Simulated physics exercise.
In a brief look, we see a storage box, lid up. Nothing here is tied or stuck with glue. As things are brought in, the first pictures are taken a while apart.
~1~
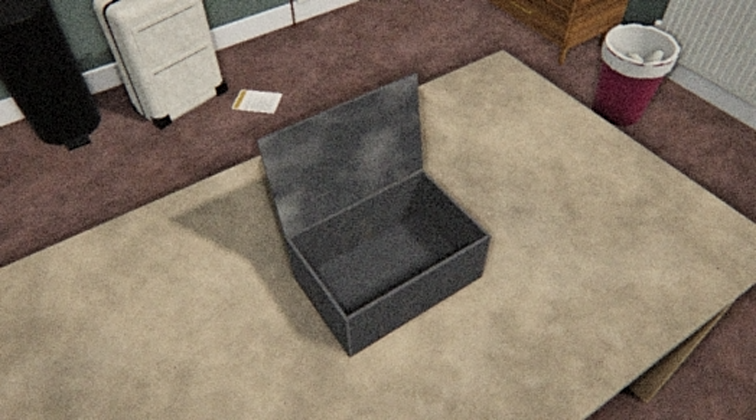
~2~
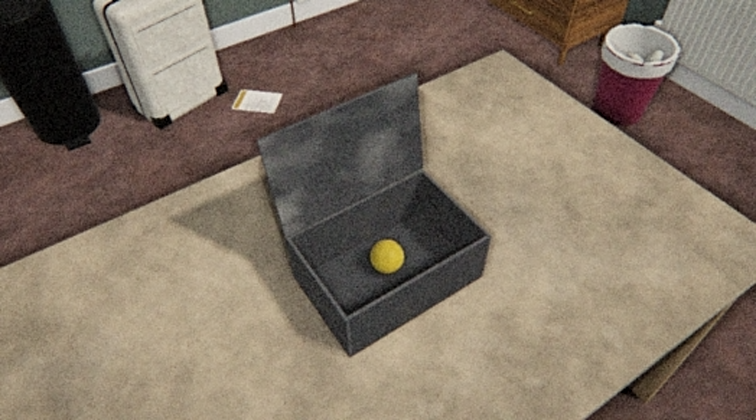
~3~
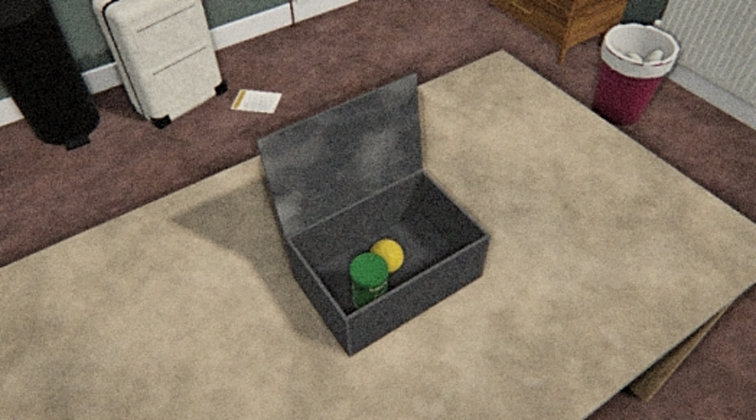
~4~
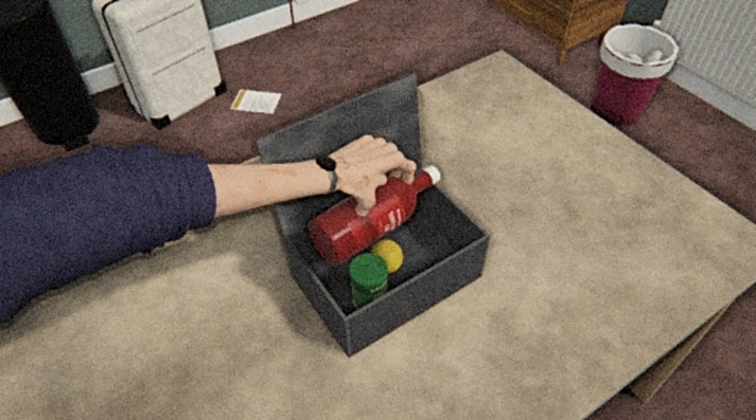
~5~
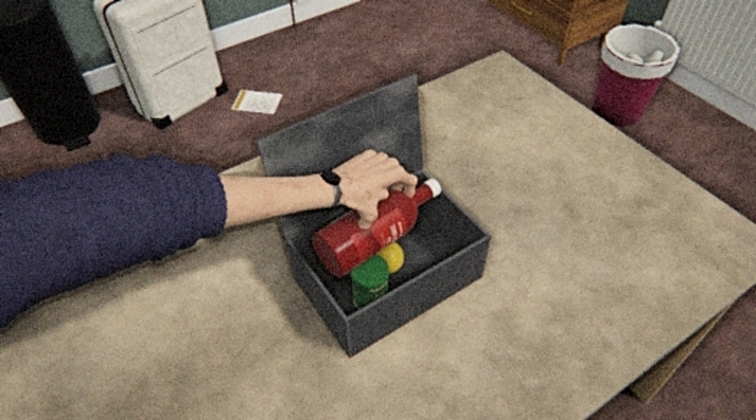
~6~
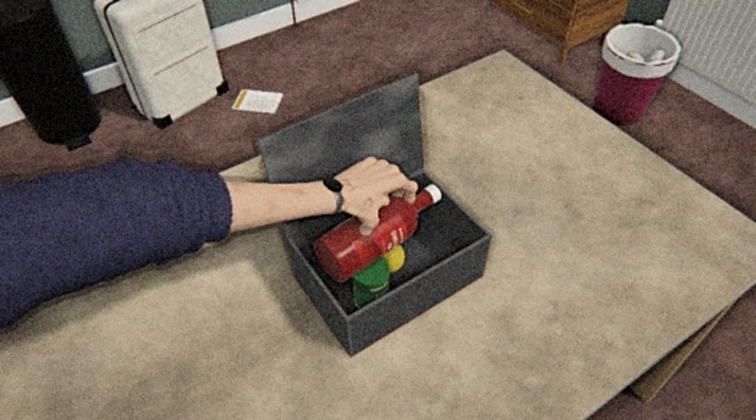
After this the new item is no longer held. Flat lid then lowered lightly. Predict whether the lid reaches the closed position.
It does reach it.
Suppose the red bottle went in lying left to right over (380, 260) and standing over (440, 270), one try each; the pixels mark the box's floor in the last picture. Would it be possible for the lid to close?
First try: The lid comes down fully; second try: The lid stays propped open.
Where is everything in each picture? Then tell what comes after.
In the first frame, the last thing is not in view yet.
In the second frame, the last thing is not in view yet.
In the third frame, the last thing is not in view yet; green tin (370, 284).
The fourth frame shows coming down; red bottle (382, 207); green tin (369, 284).
The fifth frame shows coming down; red bottle (384, 219); green tin (370, 284).
The sixth frame shows put in, still held; red bottle (384, 225); green tin (371, 283).
Then, 0.90 s past the last view, lid starting down; red bottle displaced about its own width near (380, 241); yellow lemon displaced about its own width.
Then, 1.80 s past the last view, lid 38° above the rim; red bottle displaced about its own width near (381, 241); yellow lemon displaced about its own width.
Finally, lid shut; moved from the start, yellow lemon and red bottle; green tin still in place. Final places as the last picture's camera would see them, red bottle near (381, 241).
